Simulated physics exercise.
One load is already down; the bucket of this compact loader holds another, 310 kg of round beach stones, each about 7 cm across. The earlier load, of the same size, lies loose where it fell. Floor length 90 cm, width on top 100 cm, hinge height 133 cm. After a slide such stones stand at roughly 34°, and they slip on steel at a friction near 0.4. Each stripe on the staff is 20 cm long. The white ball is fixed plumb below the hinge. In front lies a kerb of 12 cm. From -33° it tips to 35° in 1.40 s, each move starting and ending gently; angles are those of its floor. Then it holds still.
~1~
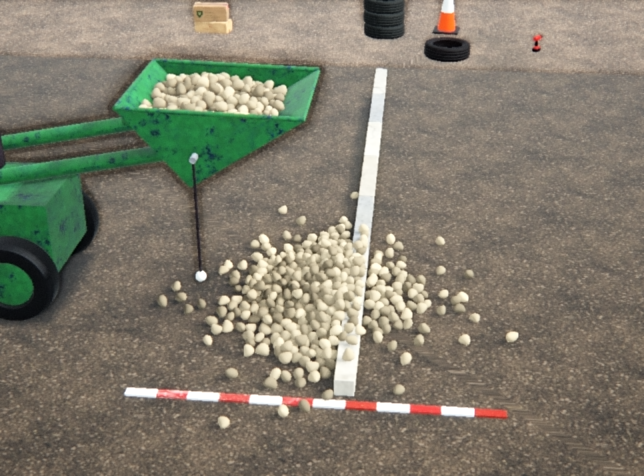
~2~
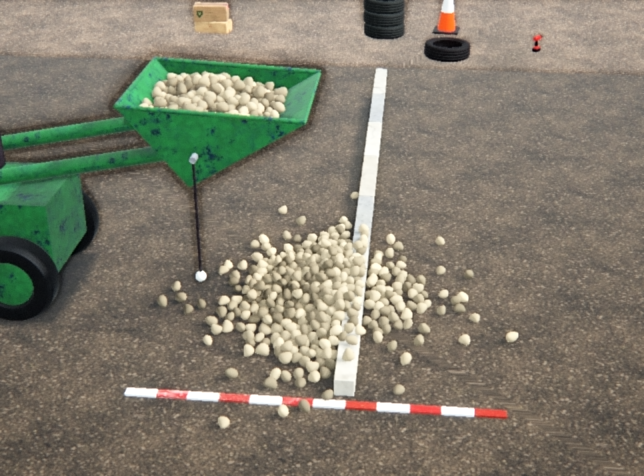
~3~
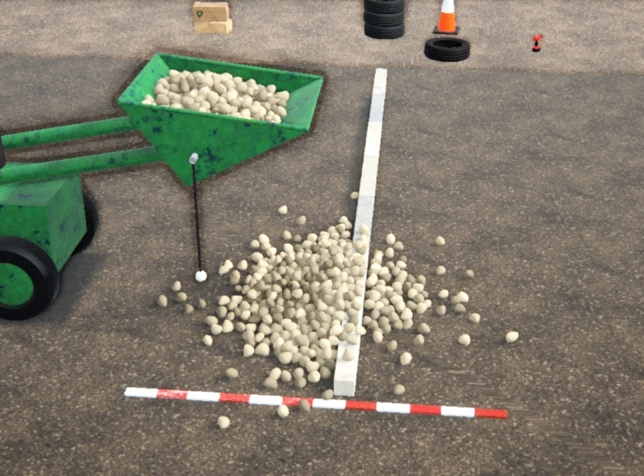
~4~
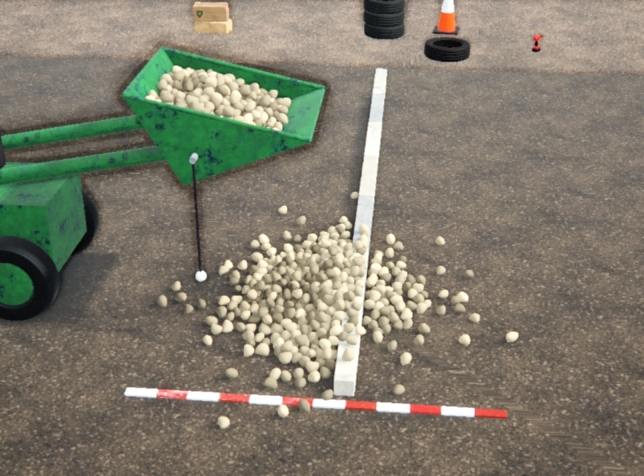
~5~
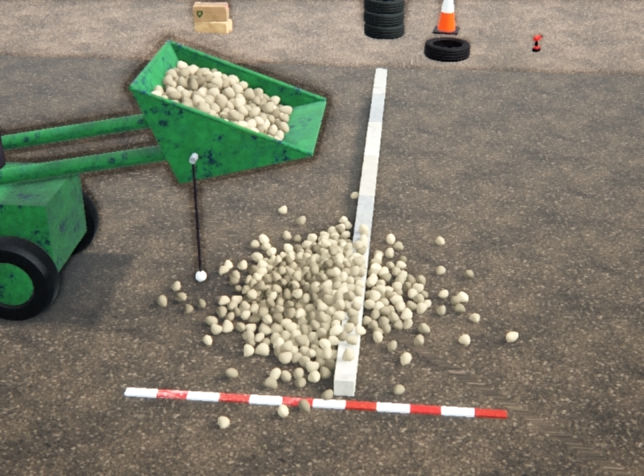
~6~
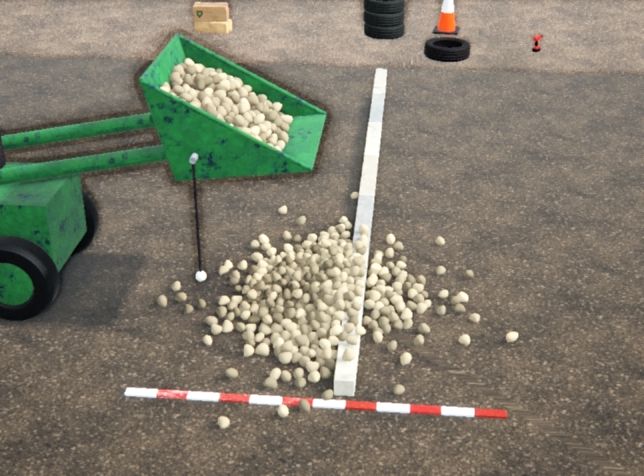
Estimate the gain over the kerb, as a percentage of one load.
Roughly 66 per cent of a load more.
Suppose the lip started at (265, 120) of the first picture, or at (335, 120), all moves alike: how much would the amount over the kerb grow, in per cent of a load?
About 25 and 90 per cent.
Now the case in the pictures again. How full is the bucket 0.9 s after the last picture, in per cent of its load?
Roughly 50 per cent is still inside.
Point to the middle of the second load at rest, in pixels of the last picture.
Around (386, 290).
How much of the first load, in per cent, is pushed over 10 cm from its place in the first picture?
About 15 per cent.
Then, 0.5 s after the last picture the floor is at 24°; in per cent of one load, 99 in the bucket, 87 on this side of the kerb, 14 over the kerb; the foremost stones are at (467, 308).
Then, 0.9 s after the last picture the floor is at 35°; in per cent of one load, 48 in the bucket, 135 on this side of the kerb, 17 over the kerb; the foremost stones are at (467, 308).
Then, 1.3 s after the last picture the floor is at 35°; in per cent of one load, 9 in the bucket, 146 on this side of the kerb, 45 over the kerb; the foremost stones are at (472, 296).
Then, 3.8 s after the last picture the floor is at 35°; in per cent of one load, 0 in the bucket, 120 on this side of the kerb, 80 over the kerb; the foremost stones are at (559, 284). Net gain over the kerb, 66.
